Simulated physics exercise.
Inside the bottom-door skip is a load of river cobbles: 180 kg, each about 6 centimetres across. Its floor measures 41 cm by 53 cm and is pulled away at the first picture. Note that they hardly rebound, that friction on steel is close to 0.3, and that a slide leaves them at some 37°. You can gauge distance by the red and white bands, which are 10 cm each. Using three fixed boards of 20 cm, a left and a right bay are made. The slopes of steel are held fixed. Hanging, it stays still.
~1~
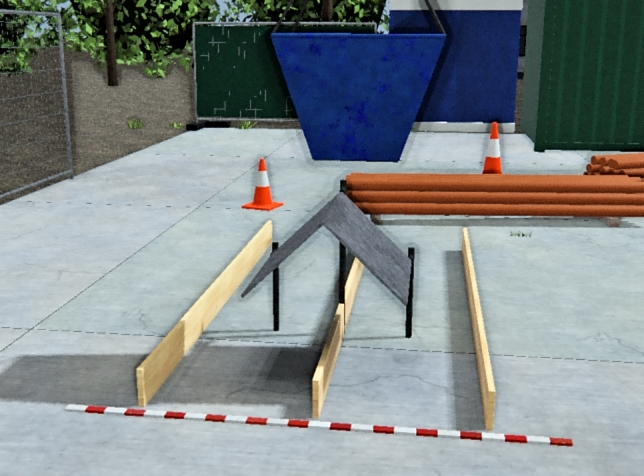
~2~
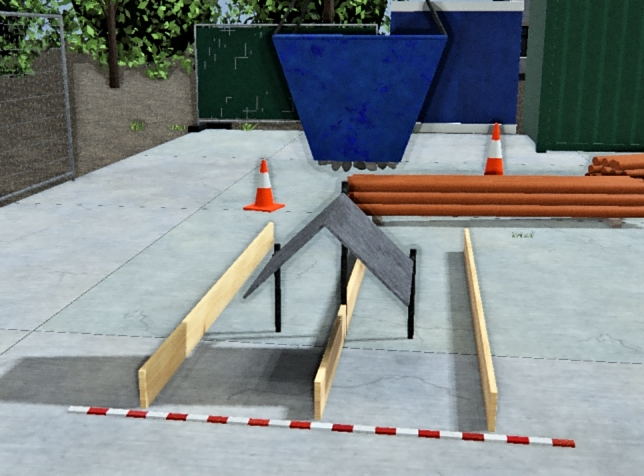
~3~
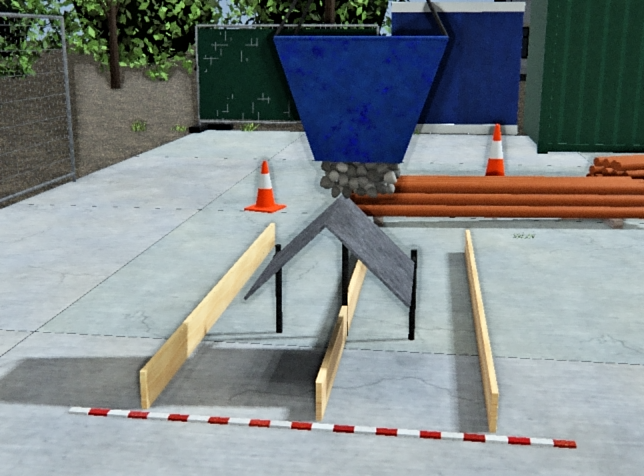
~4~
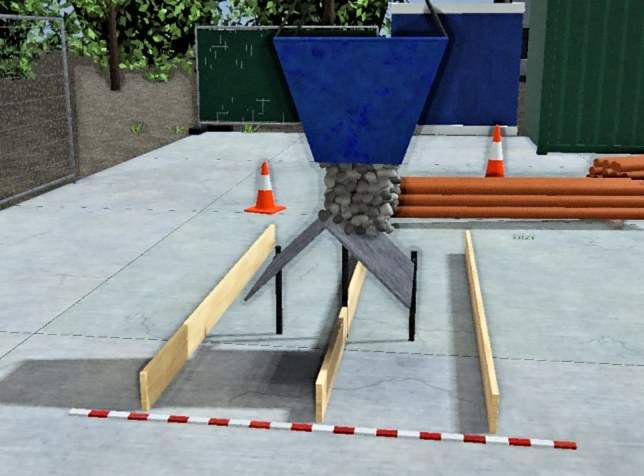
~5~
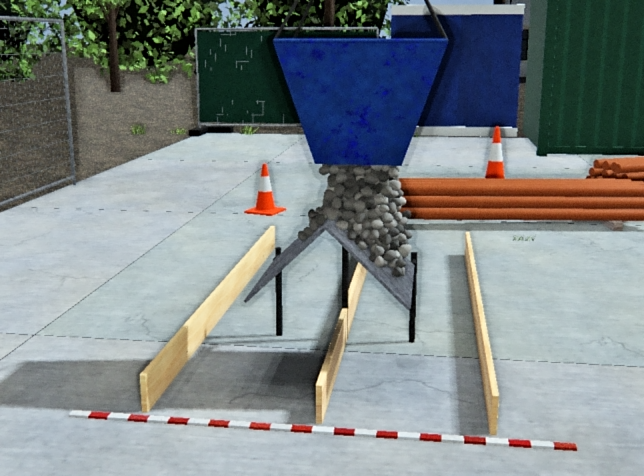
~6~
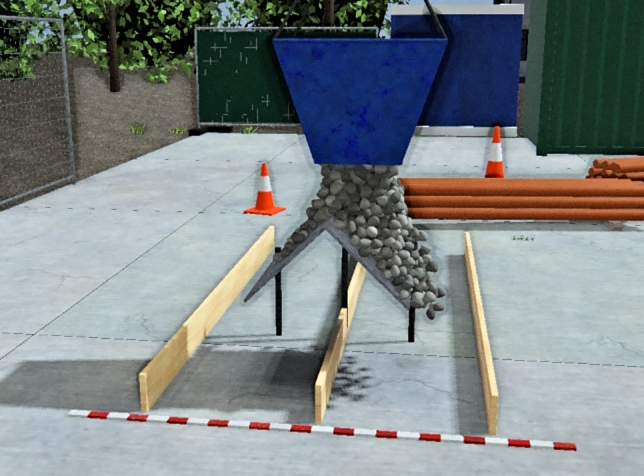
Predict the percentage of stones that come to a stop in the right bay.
Close to 79 percent.
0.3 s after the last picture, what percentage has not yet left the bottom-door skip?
About 0 % remains inside.
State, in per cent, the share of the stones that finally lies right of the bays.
I'd say close to 10 per cent of the load.
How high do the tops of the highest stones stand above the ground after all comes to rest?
Some 26 cm high.
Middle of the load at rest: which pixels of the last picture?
They settle centred roughly at (450, 371).
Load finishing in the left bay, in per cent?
10 %.
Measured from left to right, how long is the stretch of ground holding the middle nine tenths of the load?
Around 200 centimetres.
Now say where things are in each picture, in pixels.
In the first frame, the outlet is at (356, 150); nothing has dropped yet.
In the second frame, the outlet is at (357, 151); 6 % is out.
The third frame shows outlet at (358, 152), the stream shows down to (369, 185); 81 % still inside.
The fourth frame shows outlet at (358, 153), the stream shows down to (371, 224); 62 % still inside.
The fifth frame shows outlet at (358, 154), the stream shows down to (398, 262); 42 % still inside.
The sixth frame shows outlet at (358, 154), the stream shows down to (434, 301); 20 % still inside.
Then, 0.3 s after the last picture, 0 % in the bottom-door skip, 26 % on the steel, 6 % falling or lying in the left bay, 68 % falling or lying in the right bay, 1 % falling or lying right of the bays; the stones farthest right are at (500, 346).
Then, 0.7 s after the last picture, 0 % in the bottom-door skip, 11 % falling or lying in the left bay, 80 % falling or lying in the right bay, 10 % falling or lying right of the bays; the stones farthest right are at (620, 374).
Then, 1.3 s after the last picture, 0 % in the bottom-door skip, 11 % falling or lying in the left bay, 79 % falling or lying in the right bay, 10 % falling or lying right of the bays.
Then, 2.2 s after the last picture, 0 % in the bottom-door skip, 11 % falling or lying in the left bay, 79 % falling or lying in the right bay, 10 % falling or lying right of the bays.
Then, 4.1 s after the last picture, 0 % in the bottom-door skip, 11 % in the left bay, 79 % in the right bay, 10 % right of the bays.
